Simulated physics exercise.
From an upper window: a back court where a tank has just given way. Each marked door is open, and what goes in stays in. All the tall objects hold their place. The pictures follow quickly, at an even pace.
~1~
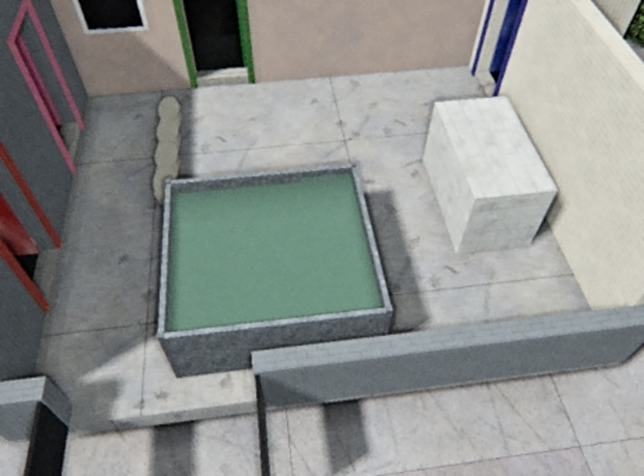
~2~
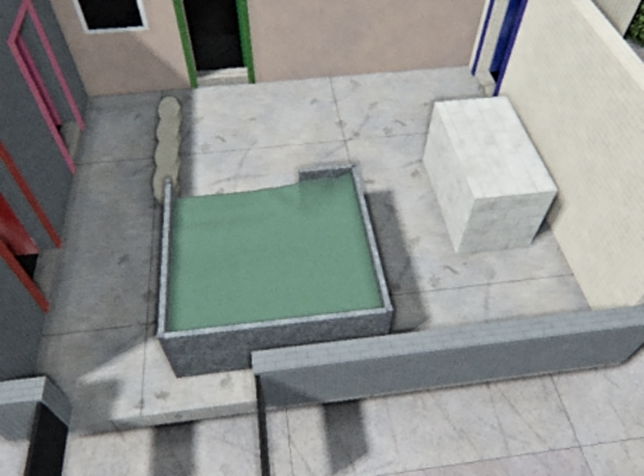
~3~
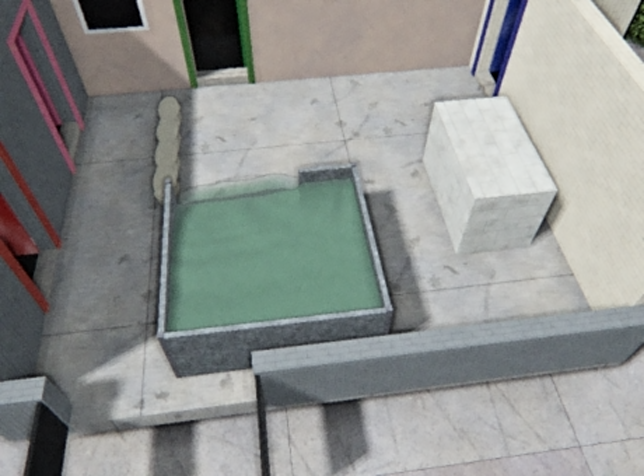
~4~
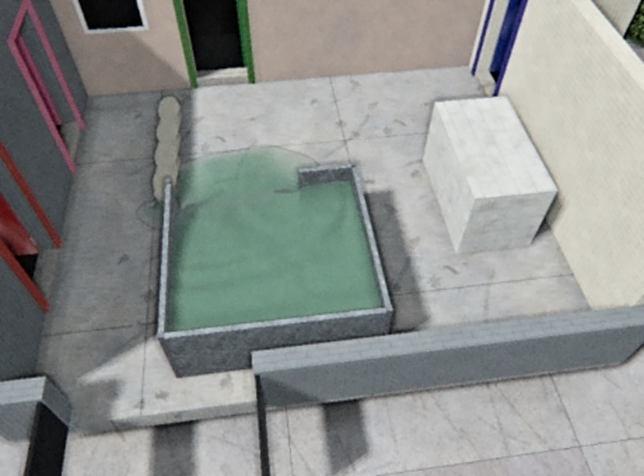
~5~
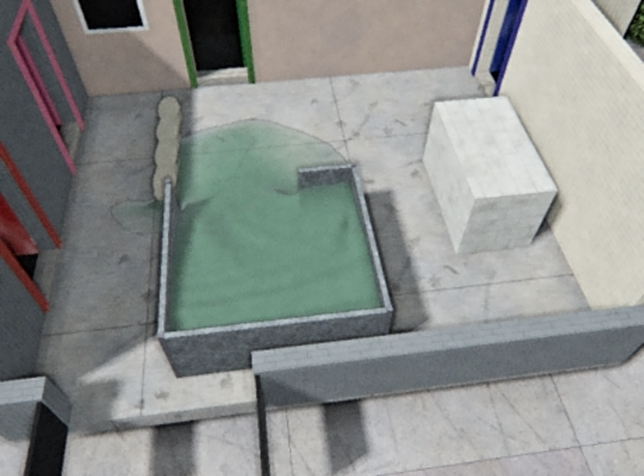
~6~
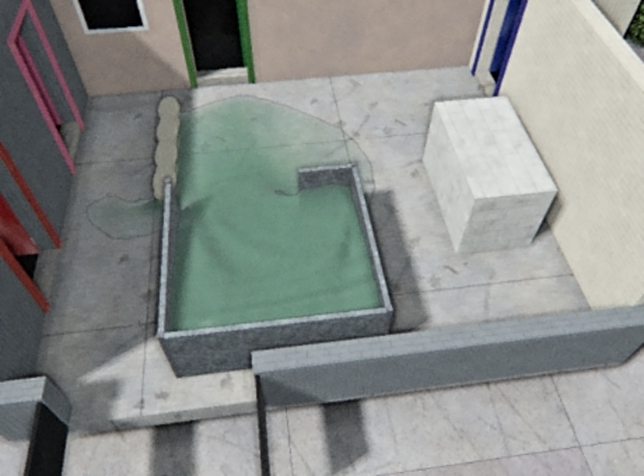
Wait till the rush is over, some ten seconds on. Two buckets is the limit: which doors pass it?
In the end: The pink door holds within the limit; the green door floods; the blue door floods; the red door floods.
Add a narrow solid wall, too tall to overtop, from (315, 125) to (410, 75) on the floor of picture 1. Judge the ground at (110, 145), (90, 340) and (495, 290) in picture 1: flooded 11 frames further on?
In turn: Awash, not flooded, dry.
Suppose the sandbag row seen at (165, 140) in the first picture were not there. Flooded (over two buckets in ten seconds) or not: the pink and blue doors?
One by one: The pink one lets more in; the blue one is over.
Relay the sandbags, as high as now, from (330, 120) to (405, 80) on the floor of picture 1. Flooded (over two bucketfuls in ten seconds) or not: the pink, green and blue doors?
One by one: Pink door passes that mark; green door is over; blue door passes that mark.
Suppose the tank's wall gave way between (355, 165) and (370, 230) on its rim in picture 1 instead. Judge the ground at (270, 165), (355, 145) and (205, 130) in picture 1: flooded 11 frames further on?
As listed: Clear, awash, not flooded.
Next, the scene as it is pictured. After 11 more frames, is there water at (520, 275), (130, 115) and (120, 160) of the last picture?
One after the other: Clear, flooded, covered.
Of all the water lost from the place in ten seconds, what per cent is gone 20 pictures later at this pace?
About 50 per cent.
A moment on, water covers 40 % of the floor; the pink door not reached, the green door far over two buckets in, the blue door not reached, the red door not reached.
Next, water covers 50 % of the floor; the pink door wet at the sill, nothing in, the green door far over two buckets in, the blue door not reached, the red door under two buckets in.
Then, water covers 60 % of the floor; the pink door under two buckets in, the green door far over two buckets in, the blue door over two buckets in, the red door under two buckets in.
Later, water covers 90 % of the floor; the pink door under two buckets in, the green door far over two buckets in, the blue door far over two buckets in, the red door over two buckets in.
In the end, water covers 95 % of the floor; the pink door under two buckets in, the green door far over two buckets in, the blue door far over two buckets in, the red door over two buckets in.
